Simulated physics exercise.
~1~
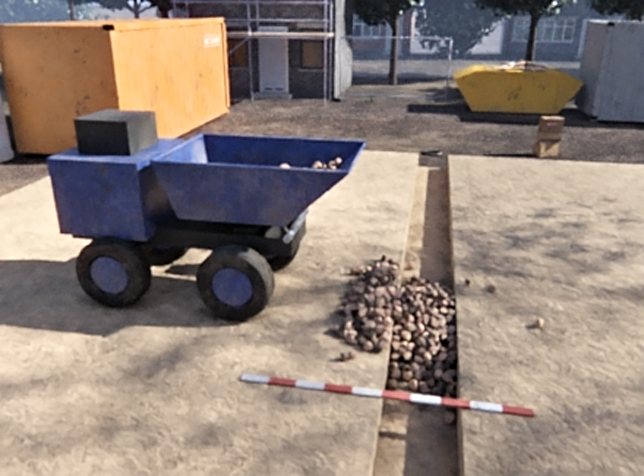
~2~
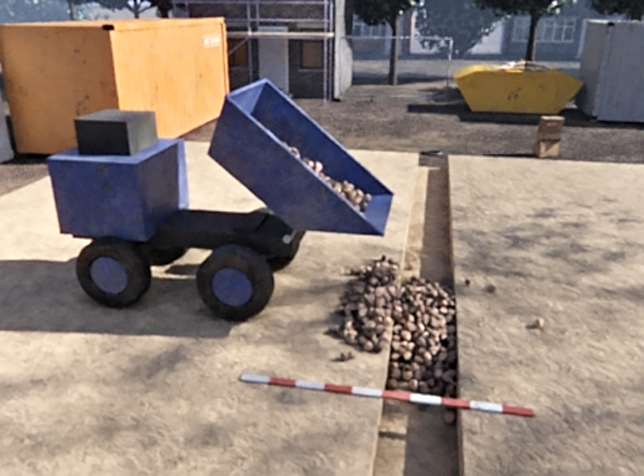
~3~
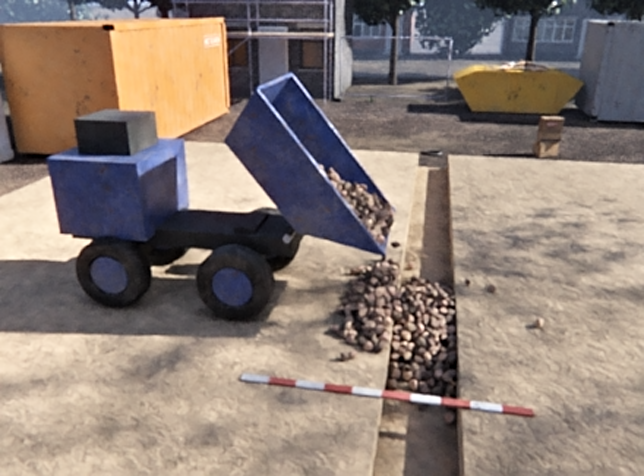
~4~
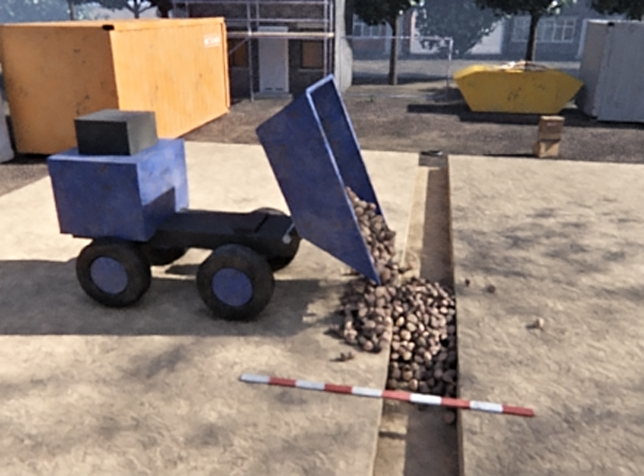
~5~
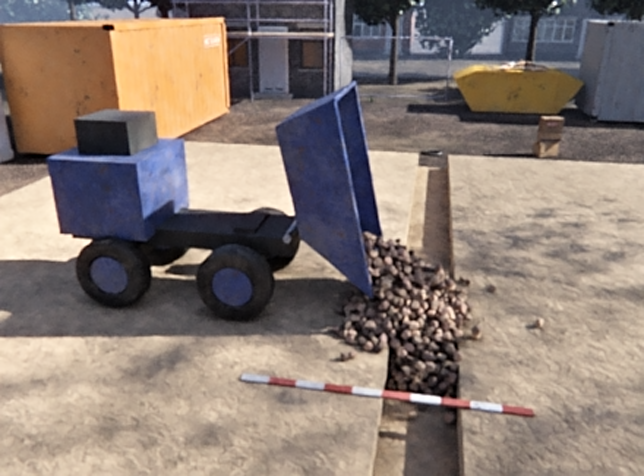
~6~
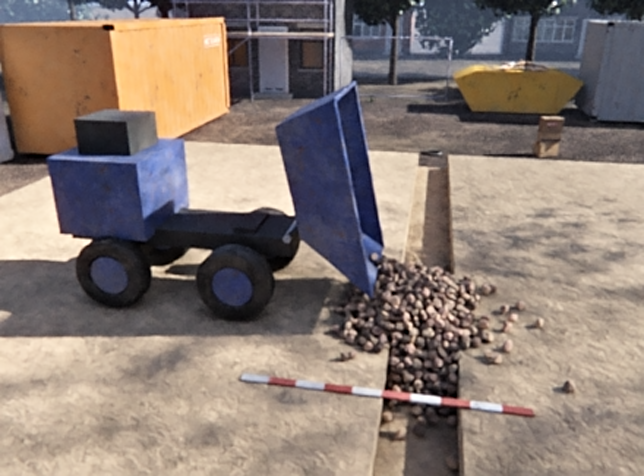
At first, a blue dumper stands on pale ground with its skip level, beside a narrow trench where a heap of brown stones already lies, a red and white striped staff in front. The skip tips steeply toward the trench, and the stones inside slide down to its lower front edge. As it tilts further, they begin to pour out onto the old heap. The skip rises until it is nearly upright, and the pile grows and spreads across the trench. Finally the skip stays raised and emptied, with stones heaped over the trench and a few scattered beyond it.
